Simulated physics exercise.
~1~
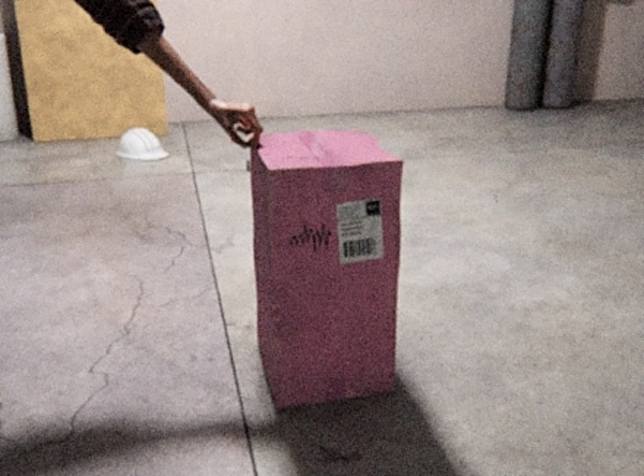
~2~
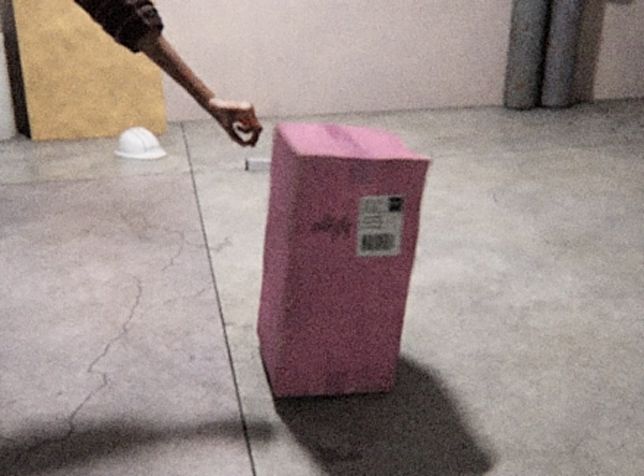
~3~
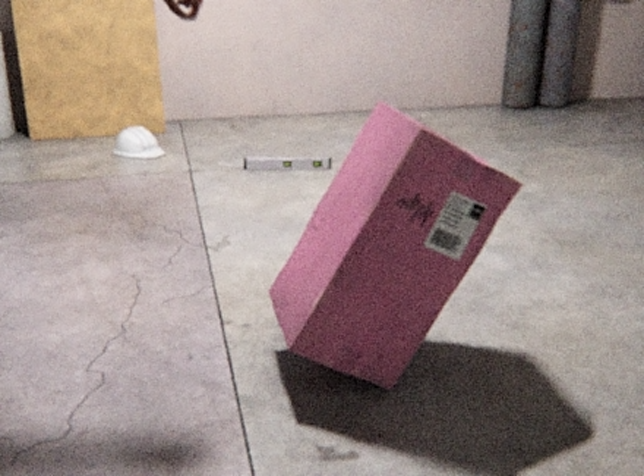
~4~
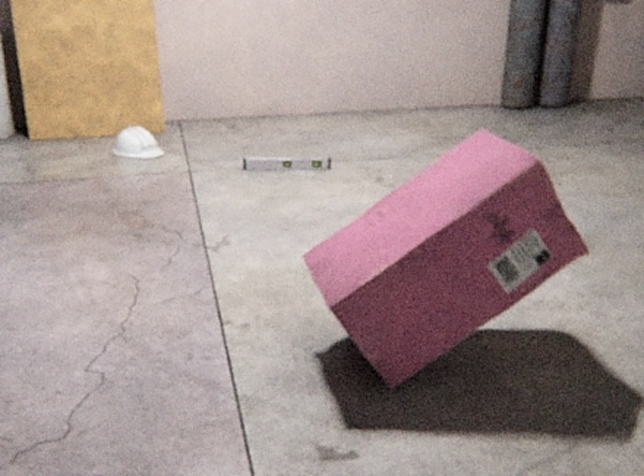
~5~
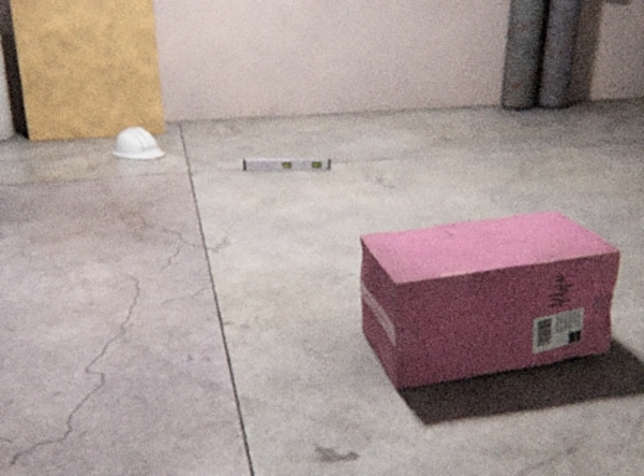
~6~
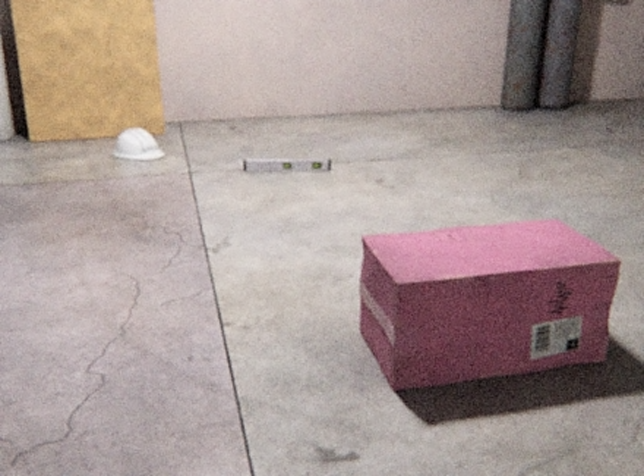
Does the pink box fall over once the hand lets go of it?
Yes, it keeps leaning to the right after the hand draws back and ends up lying on its side on the floor.
Tall pink box tipping to the right after a hand shoves its top, toppling over and settling on its side on concrete.
